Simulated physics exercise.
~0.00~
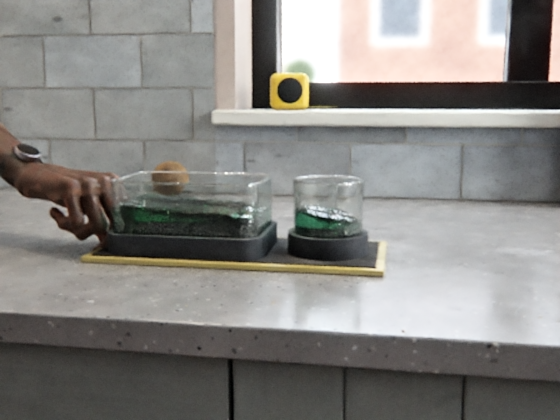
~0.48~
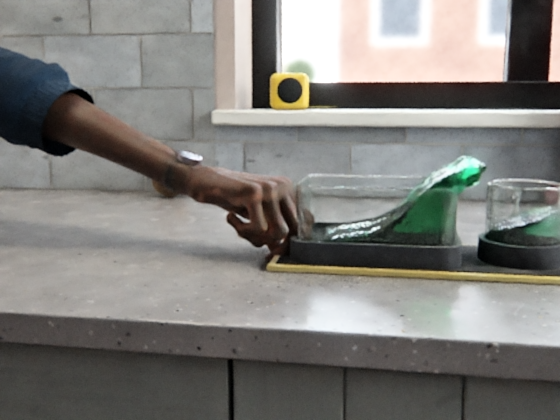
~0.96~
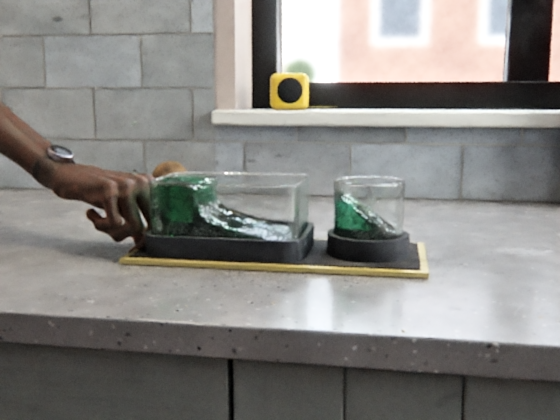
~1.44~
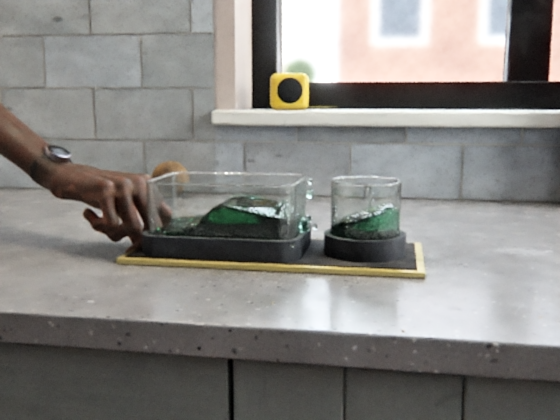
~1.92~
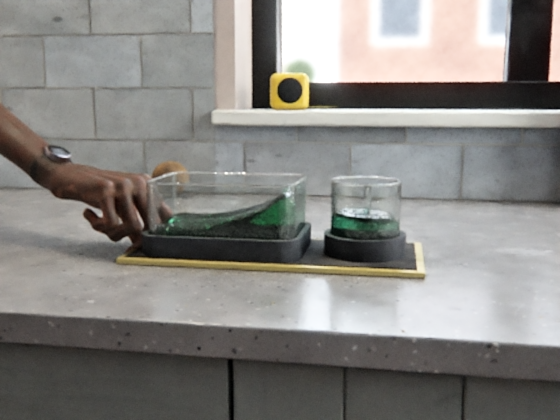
We see a hand slide a tray holding a rectangular glass tub and a smaller round glass of green liquid right along a counter, then back left to a stop, as the liquid surges up the tub's sides, splashes over, and keeps sloshing less strongly at the end.
